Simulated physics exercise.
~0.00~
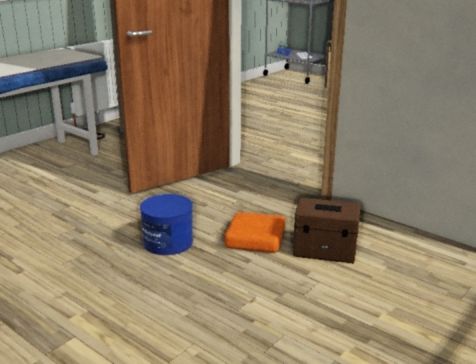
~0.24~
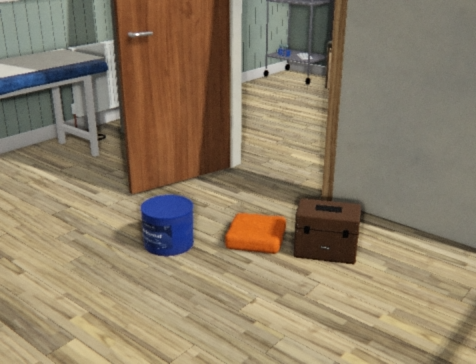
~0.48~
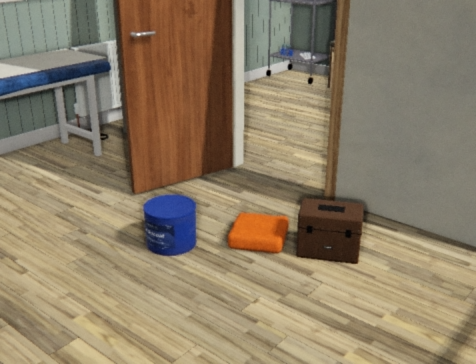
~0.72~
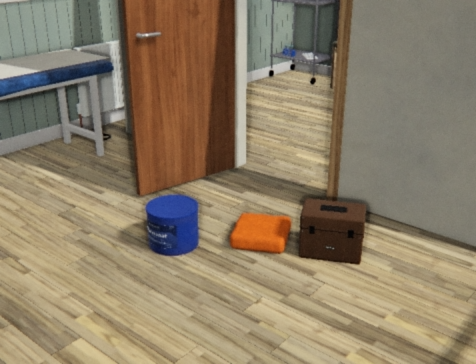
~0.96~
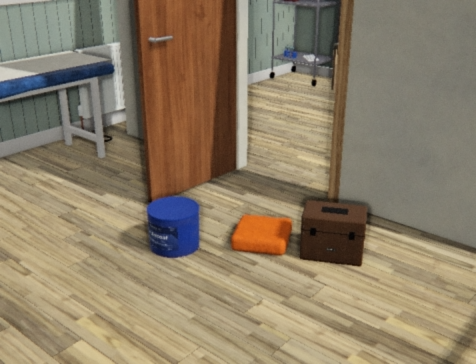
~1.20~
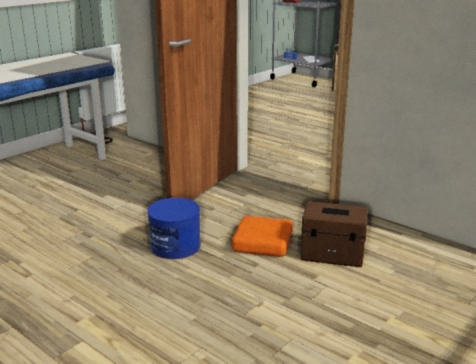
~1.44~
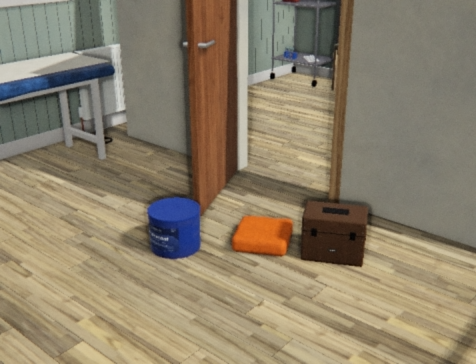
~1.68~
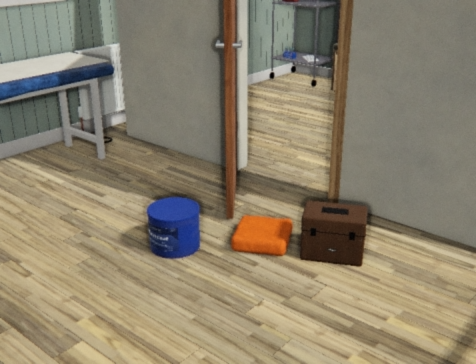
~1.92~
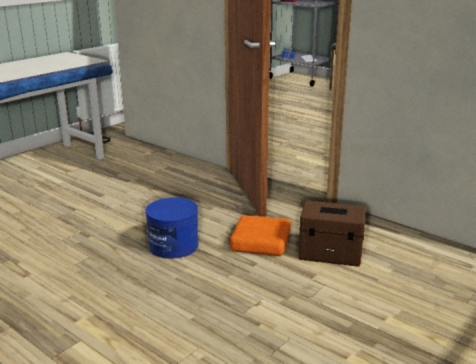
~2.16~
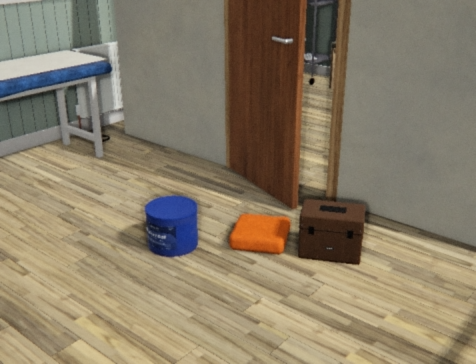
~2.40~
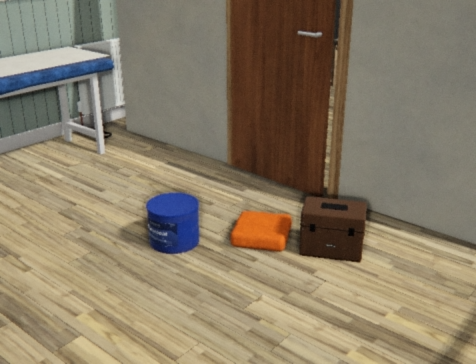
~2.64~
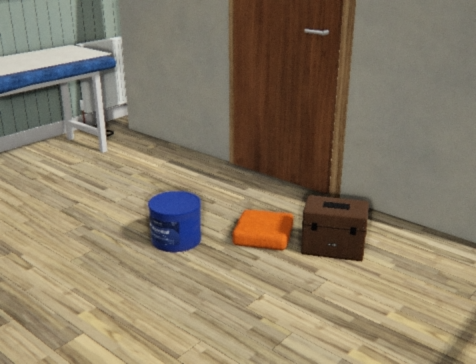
The clip shows a brown door standing open in a room with a wooden floor, a blue pail, an orange cushion and a brown toolbox in front. The door swings steadily to the right until it closes in its frame, while the three objects stay in place.
